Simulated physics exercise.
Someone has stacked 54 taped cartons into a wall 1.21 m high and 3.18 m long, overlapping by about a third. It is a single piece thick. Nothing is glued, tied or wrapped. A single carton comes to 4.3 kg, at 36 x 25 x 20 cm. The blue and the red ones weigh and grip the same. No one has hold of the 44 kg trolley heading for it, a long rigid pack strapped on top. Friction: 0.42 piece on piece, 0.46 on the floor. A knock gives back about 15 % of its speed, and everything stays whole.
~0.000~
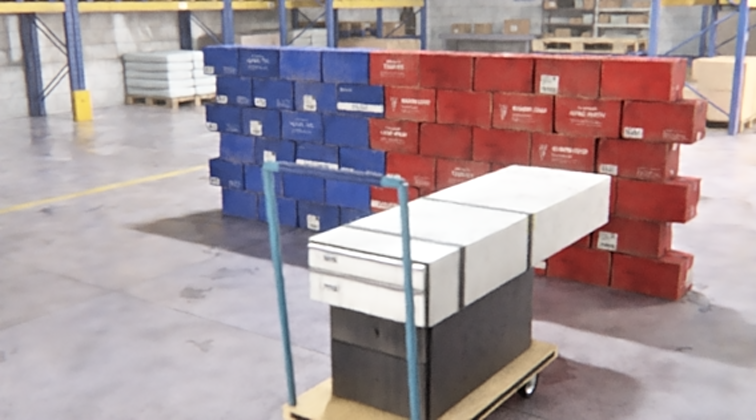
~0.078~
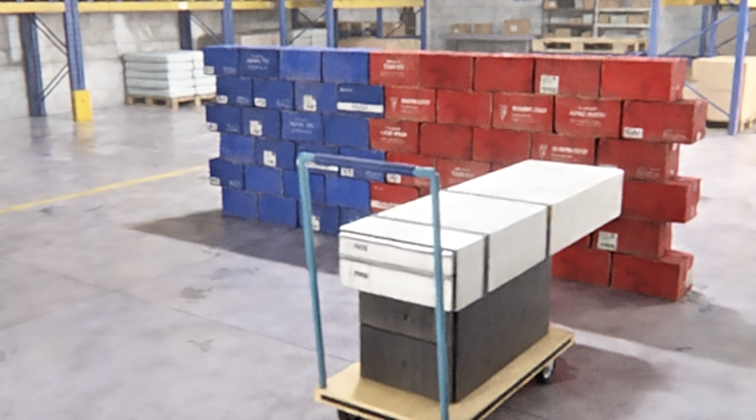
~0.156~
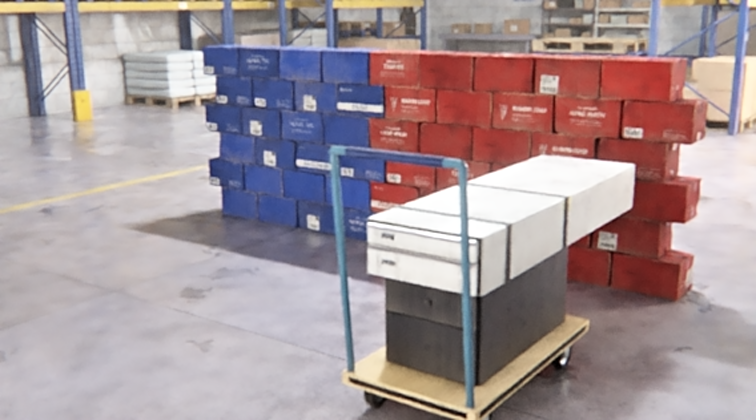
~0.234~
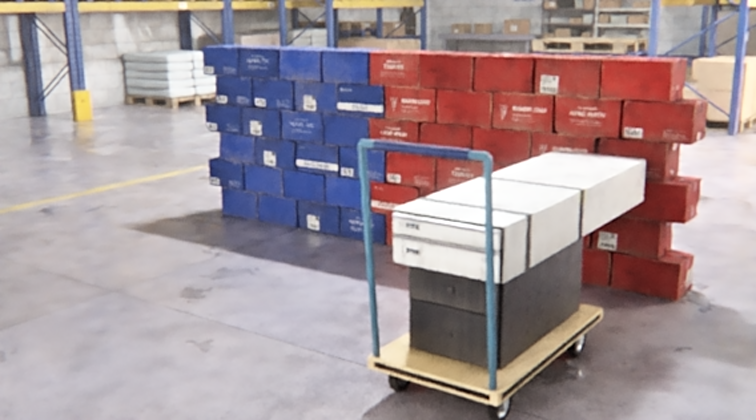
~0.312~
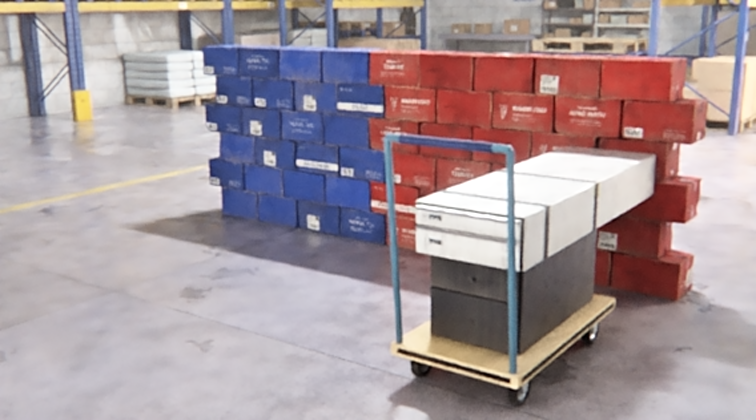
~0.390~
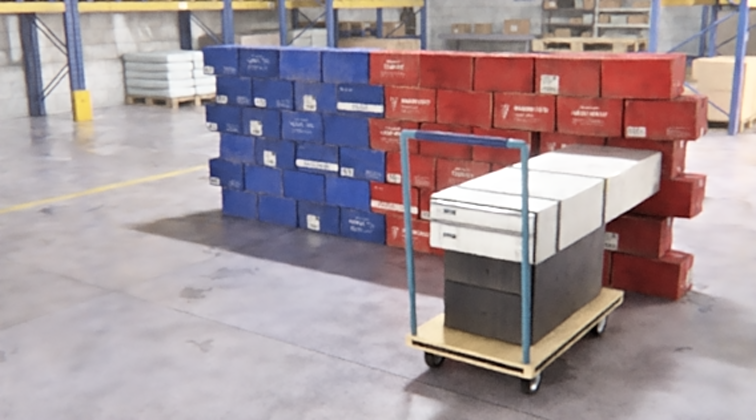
In a warehouse, a flat trolley carrying long white boxes on dark ones rolled away toward a wall of blue and red cartons, and the load's front end nudged into the red side.
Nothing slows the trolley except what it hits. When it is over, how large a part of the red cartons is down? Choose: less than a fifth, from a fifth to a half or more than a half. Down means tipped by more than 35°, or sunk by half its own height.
The part is from a fifth to a half.
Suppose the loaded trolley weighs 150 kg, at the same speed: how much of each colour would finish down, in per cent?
Then red 30, blue 0 per cent.
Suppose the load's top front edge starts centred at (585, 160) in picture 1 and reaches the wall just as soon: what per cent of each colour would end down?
In that case red 0, blue 0 per cent.
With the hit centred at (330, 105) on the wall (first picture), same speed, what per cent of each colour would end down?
In that case red 0, blue 30 per cent.
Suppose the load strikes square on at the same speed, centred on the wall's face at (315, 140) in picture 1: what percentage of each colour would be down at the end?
Then red 10, blue 60 per cent.
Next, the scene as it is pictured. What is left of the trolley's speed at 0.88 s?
Roughly 0.6 m/s.
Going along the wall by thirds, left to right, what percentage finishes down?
Left 0, middle 0, right 50 per cent.
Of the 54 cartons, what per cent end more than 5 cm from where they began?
20 per cent.
After 0.58 s, load 28 cm past the wall's line, still rolling; none of the 30 red cartons down (0 of 54 in all colours); top red carton unmoved.
After 0.88 s, load 49 cm past the wall's line, still rolling; 5 of the 30 red cartons down (5 of 54 in all colours); top red carton unmoved.
After 1.54 s, load 64 cm past the wall's line, still rolling; 9 of the 30 red cartons down (9 of 54 in all colours); top red carton unmoved.
At rest (2.5 s), load 64 cm past the wall's line, stopped; 9 of the 30 red cartons down (9 of 54 in all colours); top red carton unmoved; top blue carton unmoved. That is 30 per cent. As the last picture would show them, middles, top red carton near (405, 68), top blue carton near (311, 64).
